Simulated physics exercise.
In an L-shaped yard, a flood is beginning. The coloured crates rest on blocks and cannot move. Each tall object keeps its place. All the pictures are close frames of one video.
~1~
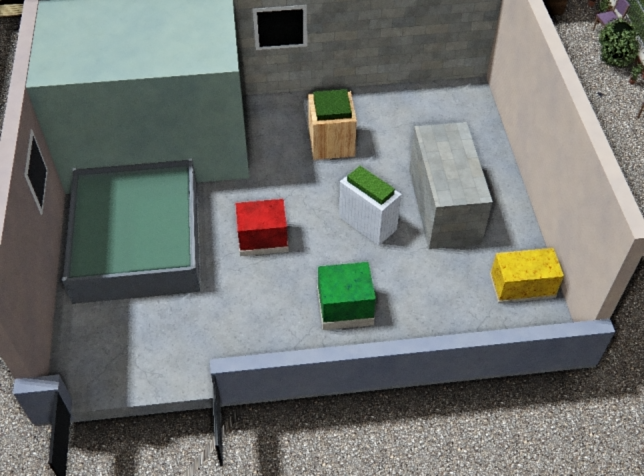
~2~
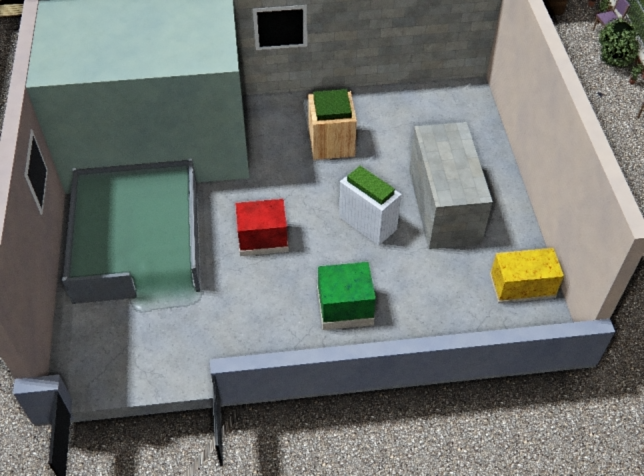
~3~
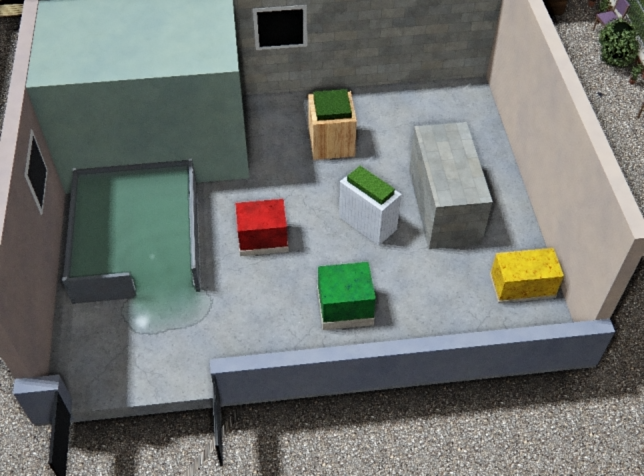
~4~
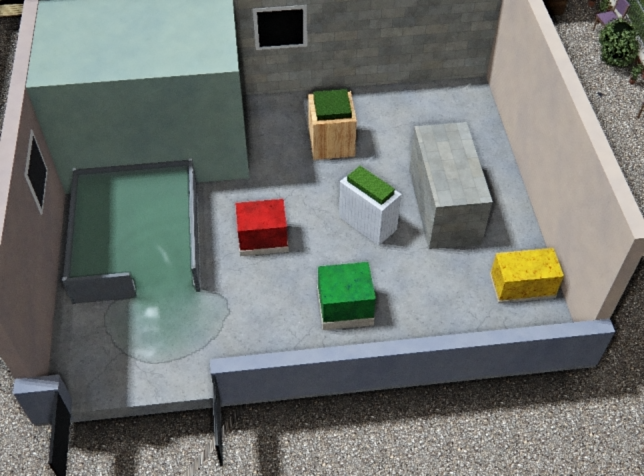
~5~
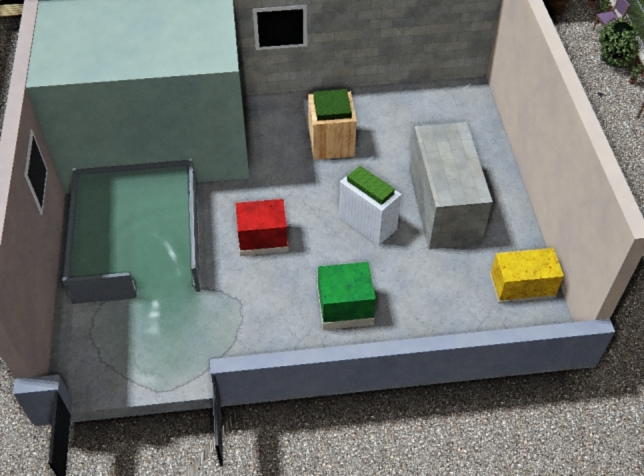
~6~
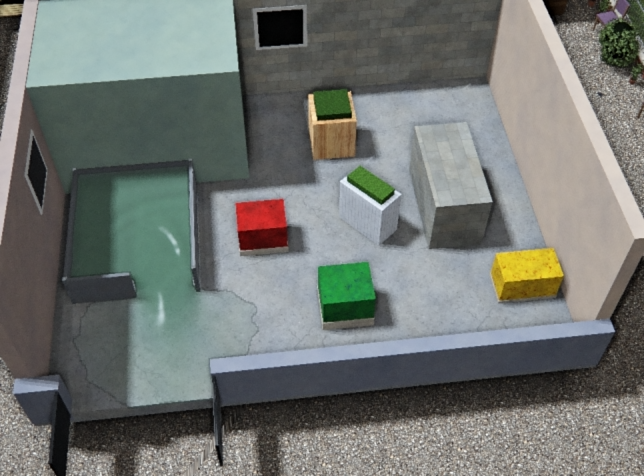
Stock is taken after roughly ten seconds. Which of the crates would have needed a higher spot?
Red crate: No, it stays dry. Yellow crate: Yes, it gets wet. Green crate: No, it stays dry.
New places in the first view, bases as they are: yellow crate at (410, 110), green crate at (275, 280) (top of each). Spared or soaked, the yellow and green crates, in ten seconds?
First the yellow crate: It keeps clear; then the green crate: It keeps clear.
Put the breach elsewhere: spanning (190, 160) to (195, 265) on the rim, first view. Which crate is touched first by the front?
First: The red crate.
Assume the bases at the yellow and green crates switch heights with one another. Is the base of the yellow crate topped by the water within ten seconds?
Outcome, yellow crate: Not reached.
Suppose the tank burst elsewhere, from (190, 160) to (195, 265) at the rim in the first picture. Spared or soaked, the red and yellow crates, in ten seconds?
Red crate is reached; yellow crate is reached.
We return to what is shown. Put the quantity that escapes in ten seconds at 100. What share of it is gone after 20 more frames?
Roughly 50 %.
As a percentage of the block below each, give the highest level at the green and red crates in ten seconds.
Near 50 and 10 in a hundred.
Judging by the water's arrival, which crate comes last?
I'd name the red-painted one.
A moment on, water covers 15 % of the floor; the red crate not reached, the yellow crate not reached, the green crate not reached.
Next, water covers 20 % of the floor; the red crate not reached, the yellow crate not reached, the green crate water round its plinth.
Then, water covers 30 % of the floor; the red crate not reached, the yellow crate water round its plinth, the green crate water round its plinth.
Later, water covers 40 % of the floor; the red crate water round its plinth, the yellow crate water round its plinth, the green crate water round its plinth.
In the end, water covers 50 % of the floor; the red crate stayed above the water, the yellow crate was topped, the green crate stayed above the water.
